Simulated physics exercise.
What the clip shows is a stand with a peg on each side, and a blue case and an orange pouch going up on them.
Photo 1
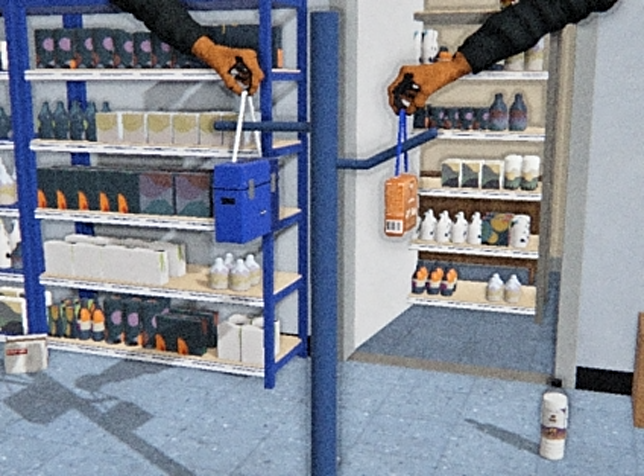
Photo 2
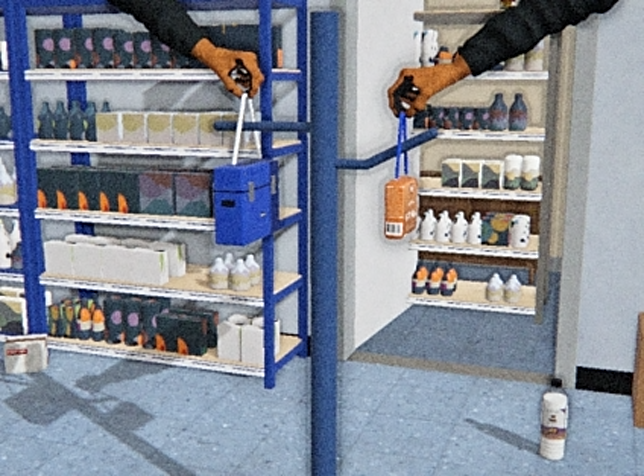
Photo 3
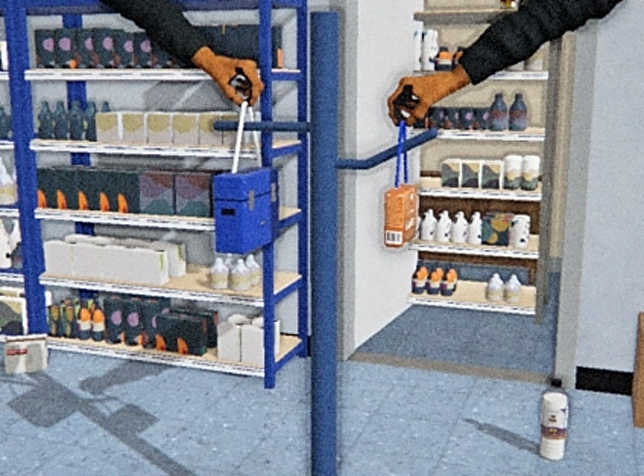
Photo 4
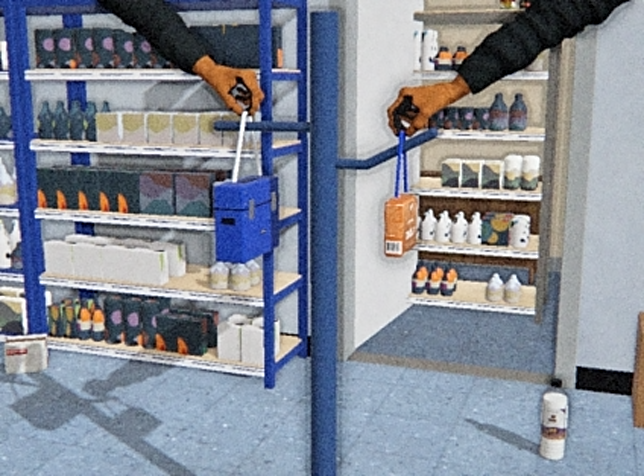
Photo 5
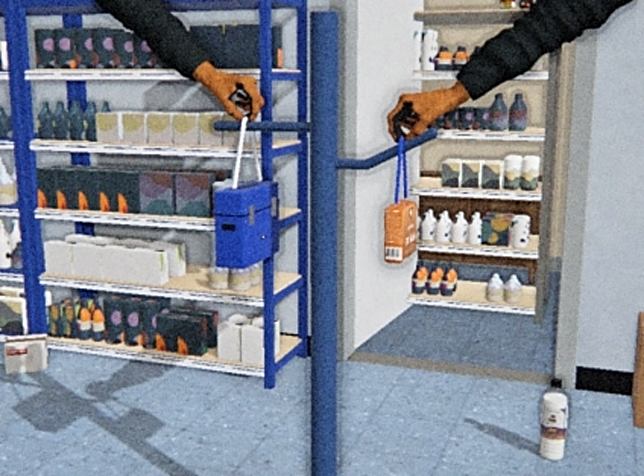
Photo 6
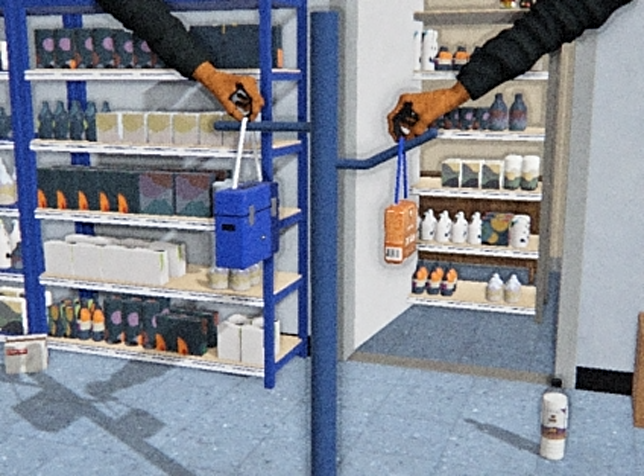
Two hands lowering a blue case and an orange pouch slightly by their straps beside a blue stand, then keeping still.
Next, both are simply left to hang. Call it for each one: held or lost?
Blue case - held, orange pouch - held.
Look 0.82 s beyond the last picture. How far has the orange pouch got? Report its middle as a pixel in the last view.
Position at that time: (346, 247).
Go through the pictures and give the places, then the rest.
The first picture shows blue case (248, 198); orange pouch (401, 205); left peg tip (218, 126); right peg tip (433, 133).
The second picture shows blue case (248, 201); orange pouch (401, 207).
The third picture shows blue case (248, 209); orange pouch (401, 215).
The fourth picture shows blue case (248, 218); orange pouch (401, 225).
The fifth picture shows blue case (249, 223); orange pouch (401, 231).
The sixth picture shows blue case (249, 223); orange pouch (401, 231); left peg tip (218, 126), about level; right peg tip (433, 133), pointing up.
Then, 0.32 s later than the last view, blue case hanging from its loop near (249, 225); orange pouch hanging from its loop near (376, 248).
Then, 0.82 s later than the last view, blue case hanging from its loop near (247, 225); orange pouch hanging from its loop near (346, 247).
Finally, blue case hanging from its loop near (248, 225); orange pouch hanging from its loop near (340, 246). The blue case holds on and the orange pouch remains on its peg.
